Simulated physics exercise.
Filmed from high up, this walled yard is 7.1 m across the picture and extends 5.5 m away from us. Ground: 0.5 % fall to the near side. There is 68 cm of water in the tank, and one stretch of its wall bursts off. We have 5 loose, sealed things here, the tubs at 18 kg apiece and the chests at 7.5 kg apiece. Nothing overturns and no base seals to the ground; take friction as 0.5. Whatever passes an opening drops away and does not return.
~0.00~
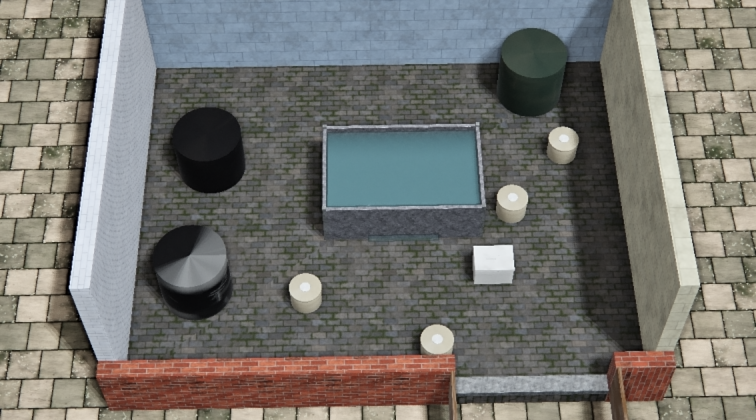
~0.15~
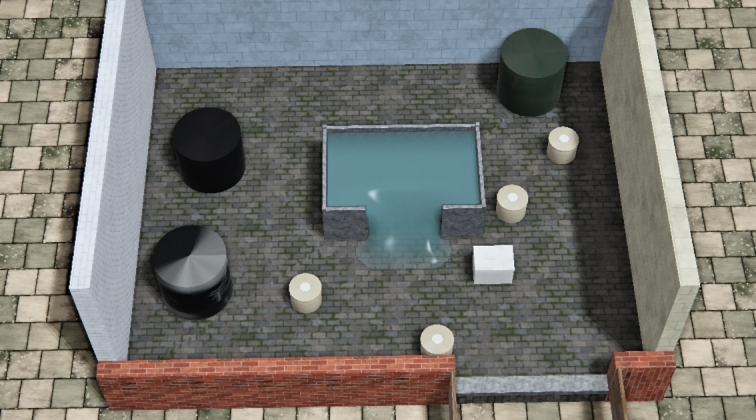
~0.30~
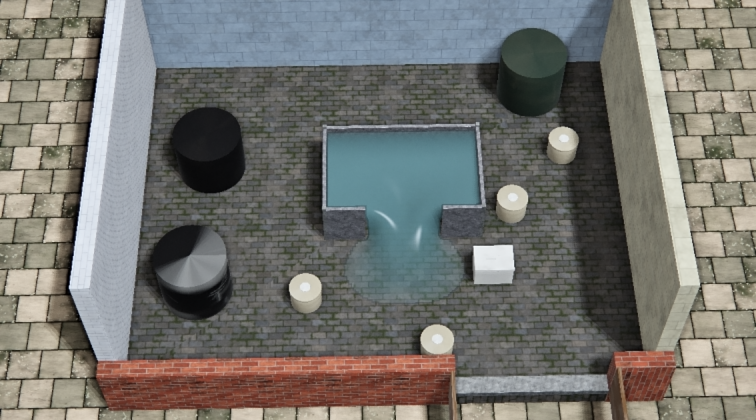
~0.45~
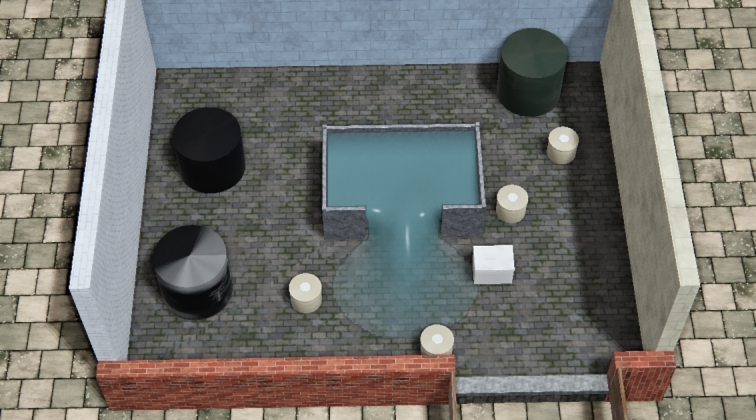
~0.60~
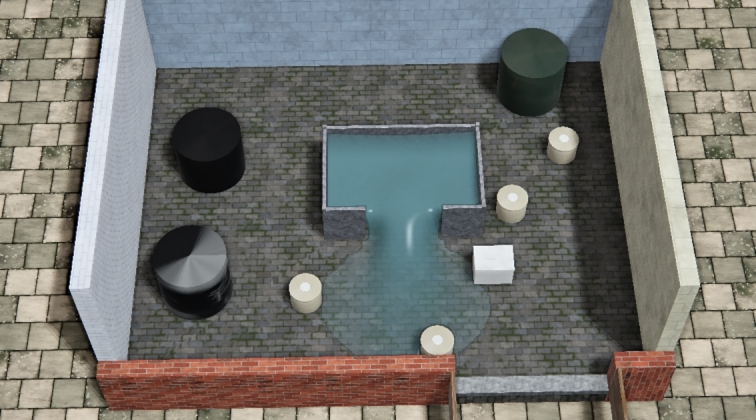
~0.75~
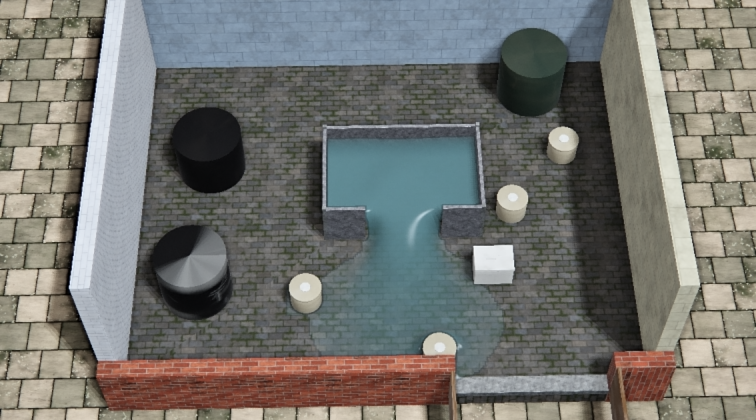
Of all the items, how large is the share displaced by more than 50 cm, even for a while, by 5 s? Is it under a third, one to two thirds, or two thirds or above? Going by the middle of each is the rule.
It is under a third.
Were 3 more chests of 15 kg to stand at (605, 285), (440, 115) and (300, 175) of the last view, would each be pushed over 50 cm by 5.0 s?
One after another they come out inside the limit, inside the limit, inside the limit.
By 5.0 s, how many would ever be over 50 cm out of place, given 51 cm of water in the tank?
You'd get 1 in that case.
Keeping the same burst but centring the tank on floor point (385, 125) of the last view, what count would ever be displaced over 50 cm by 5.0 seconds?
Then the count would be 3.
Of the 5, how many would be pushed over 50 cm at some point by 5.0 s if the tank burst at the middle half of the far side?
0.
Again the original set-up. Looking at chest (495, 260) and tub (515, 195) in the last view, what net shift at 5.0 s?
First: 10 cm. Second: 0 cm.
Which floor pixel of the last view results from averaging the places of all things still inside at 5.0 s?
That lands at roughly (471, 232).
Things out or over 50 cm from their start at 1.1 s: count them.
By then the count is 0.
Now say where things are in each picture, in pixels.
In the first frame, a tub at (437, 339), on the bottom; a tub at (513, 197) rests on the ground; water covers 3.2 m2; 0 of 5 have shifted.
In the second frame, a tub at (437, 339), on the bottom; a tub at (513, 197) rests on the ground; water covers 3.8 m2; 0 of 5 have shifted.
In the third frame, a tub at (437, 339), on the bottom; a tub at (513, 197) rests on the ground; water covers 4.7 m2; 0 of 5 have shifted.
In the fourth frame, a tub at (437, 339), on the bottom; a tub at (513, 197), on the bottom; water covers 5.8 m2; 0 of 5 have shifted.
In the fifth frame, a tub at (437, 340) rests on the ground; a tub at (513, 197), on the bottom; water covers 6.8 m2; 0 of 5 have shifted.
In the sixth frame, a tub at (440, 347) rests on the ground, 13 cm from its start; a tub at (513, 197) rests on the ground; 7.6 m2 under water; 1 of 5 have shifted.
After 1.1 s 0 of 5 are over 50 cm from their spots; 0 afloat.
After 2.2 s 1 of 5 are over 50 cm from their spots; 0 afloat.
After 3.5 s 1 of 5 are over 50 cm from their spots; 0 afloat.
After 5.0 s 1 of 5 are over 50 cm from their spots, and 1 have been at some point; 0 afloat.
